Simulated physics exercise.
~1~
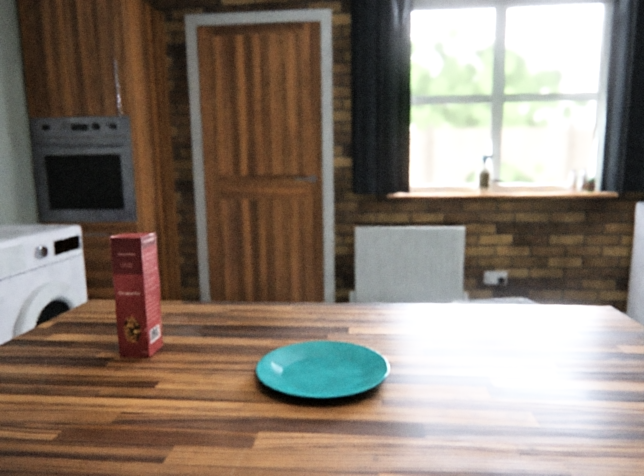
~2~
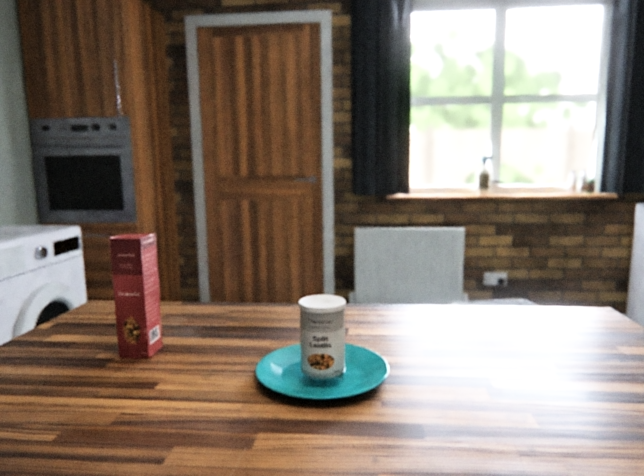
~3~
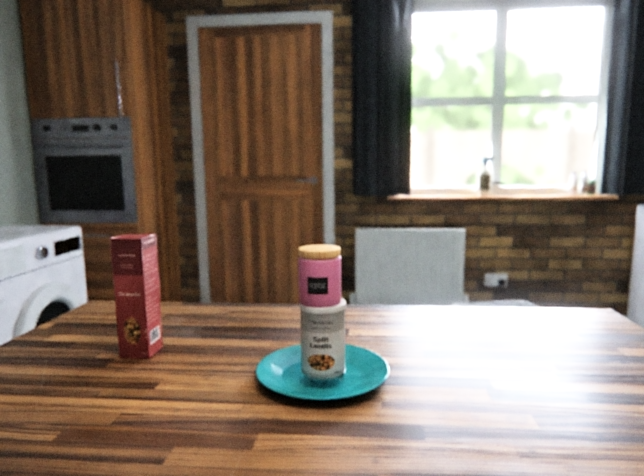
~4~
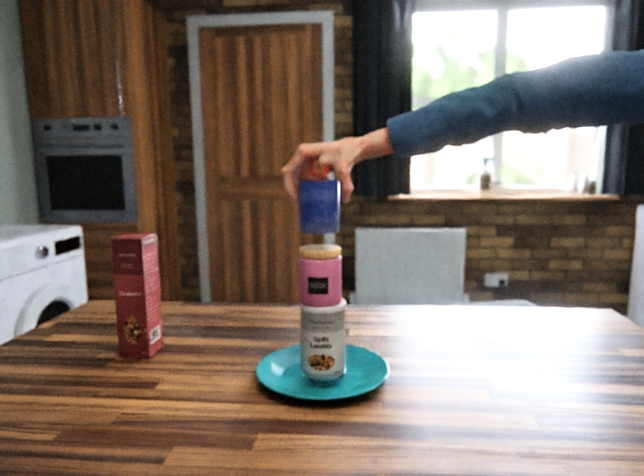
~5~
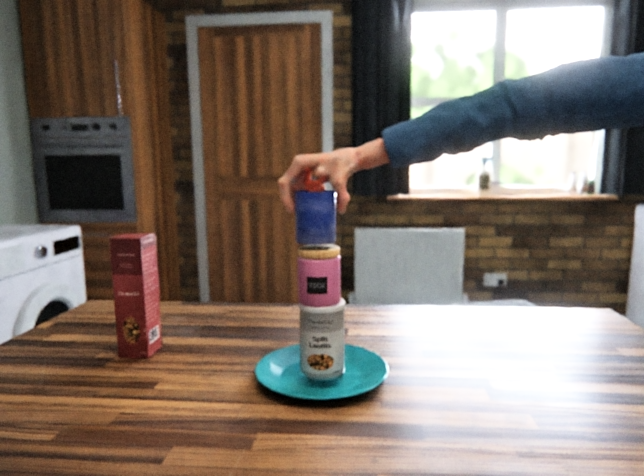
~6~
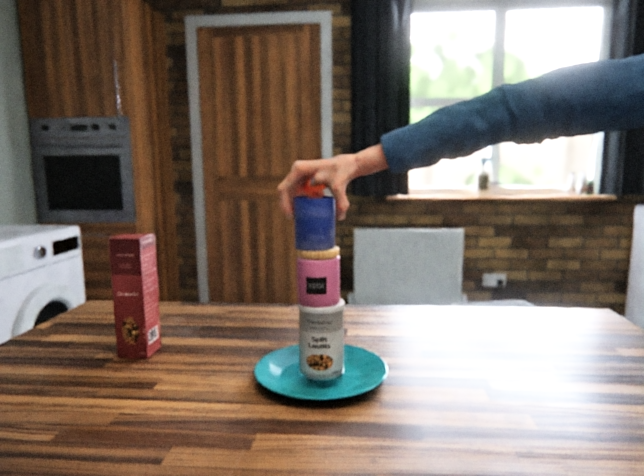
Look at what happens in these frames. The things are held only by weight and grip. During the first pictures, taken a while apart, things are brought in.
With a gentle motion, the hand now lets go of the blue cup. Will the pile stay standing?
Yes - none of it tumbles.
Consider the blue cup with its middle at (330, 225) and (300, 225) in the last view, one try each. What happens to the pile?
Stays standing, then stays standing.
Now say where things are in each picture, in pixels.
In the first picture, the last thing is not in view yet.
In the second picture, the last thing is not in view yet; red carton (137, 295).
In the third picture, the last thing is not in view yet; pink jar (320, 275).
In the fourth picture, on its way; blue cup (319, 206); red carton (138, 295).
In the fifth picture, on its way; blue cup (315, 217); pink jar (319, 275).
In the sixth picture, in place under the hand; blue cup (315, 222); red carton (136, 295).
Then, 0.90 s later than the last frame, all is still.
Then, 2.00 s later than the last frame, blue cup resting near (315, 224).
When it is over, all 5 as before. End places, in pixels of the last picture, blue cup near (315, 224). The pile stays up.
